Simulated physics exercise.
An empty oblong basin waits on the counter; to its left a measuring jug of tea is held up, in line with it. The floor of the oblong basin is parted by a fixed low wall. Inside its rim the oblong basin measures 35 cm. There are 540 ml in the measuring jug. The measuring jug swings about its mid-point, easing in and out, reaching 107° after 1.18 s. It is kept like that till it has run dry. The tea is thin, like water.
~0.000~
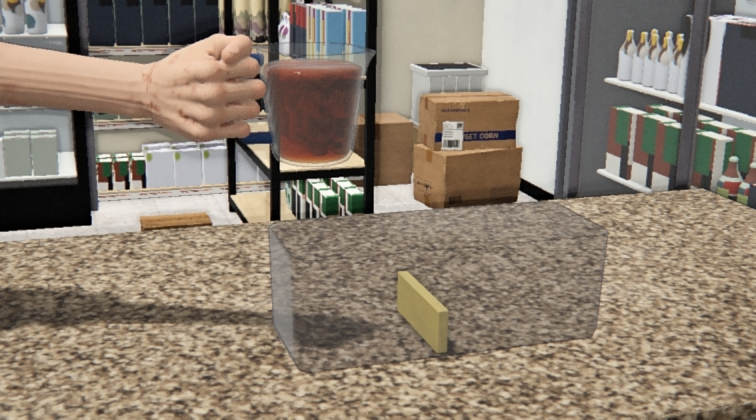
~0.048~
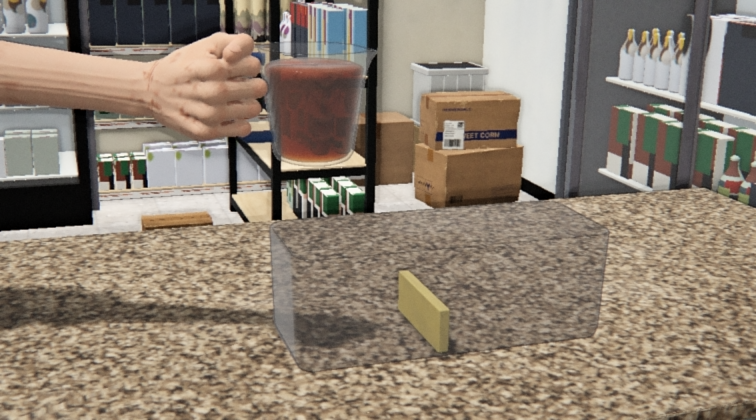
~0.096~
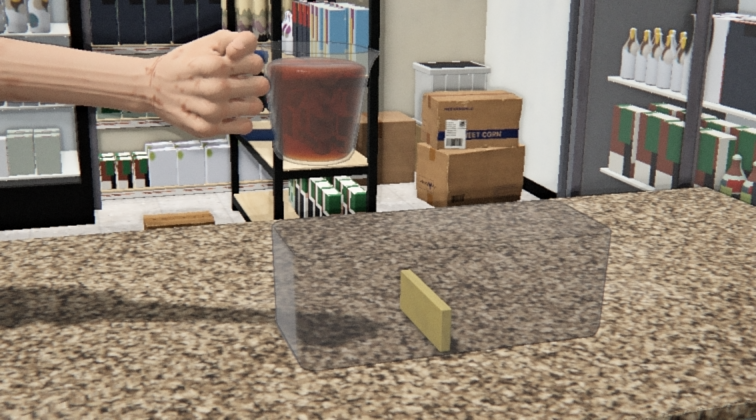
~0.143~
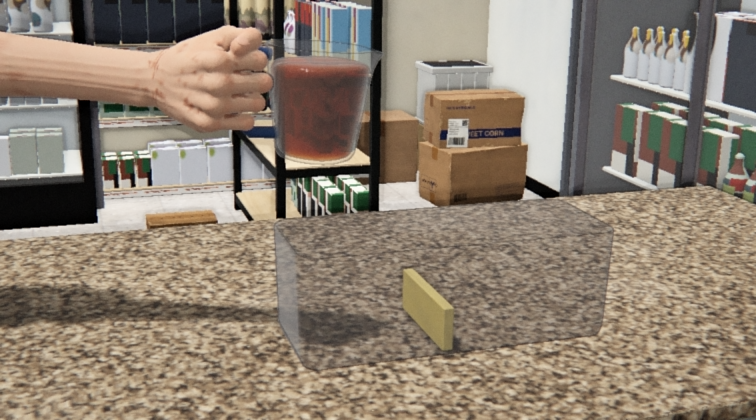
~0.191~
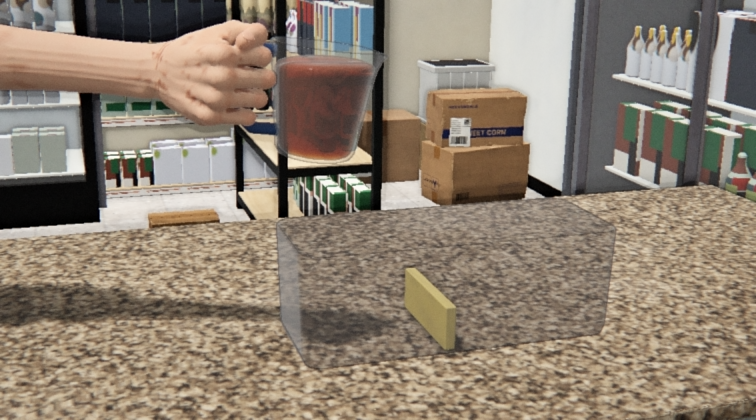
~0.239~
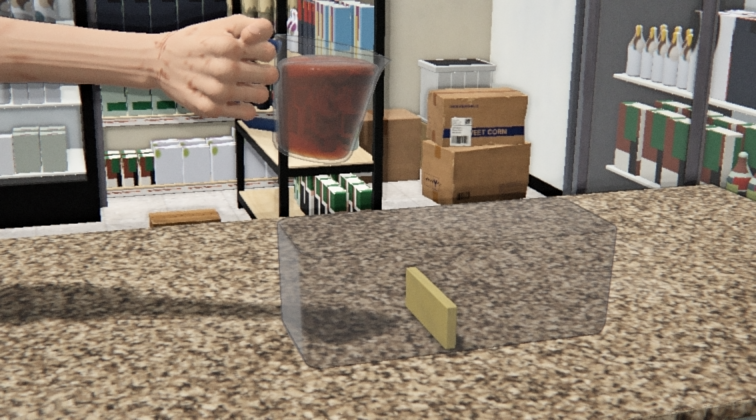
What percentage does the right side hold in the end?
The far part has some 73 per cent.
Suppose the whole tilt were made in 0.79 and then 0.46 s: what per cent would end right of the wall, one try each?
In turn about 60 and 50 per cent.
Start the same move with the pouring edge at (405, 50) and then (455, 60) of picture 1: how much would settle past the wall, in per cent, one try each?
In turn about 95 and 95 per cent.
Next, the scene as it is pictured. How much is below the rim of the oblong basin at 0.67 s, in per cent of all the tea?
About 6 per cent.
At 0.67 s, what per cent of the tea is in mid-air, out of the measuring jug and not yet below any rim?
Near 20 in a hundred.
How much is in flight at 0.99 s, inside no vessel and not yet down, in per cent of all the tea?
Near 18 in a hundred.
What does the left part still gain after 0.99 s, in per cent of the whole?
About 20 per cent.
Then, 0.67 s in, the tilt is 65° and 75 per cent is still to pour, 1 is left of the wall and 5 right of it.
Then, 0.99 s in, the tilt is 100° and 17 per cent is still to pour, 7 is left of the wall and 58 right of it.
Then, 1.32 s in, the tilt is 107° and 0 per cent is still to pour, 26 is left of the wall and 73 right of it.
Then, 1.68 s in, the tilt is 107° and 0 per cent is still to pour, 26 is left of the wall and 73 right of it.
Finally, 26 per cent lies left of the wall, 73 right of it and 1 outside.
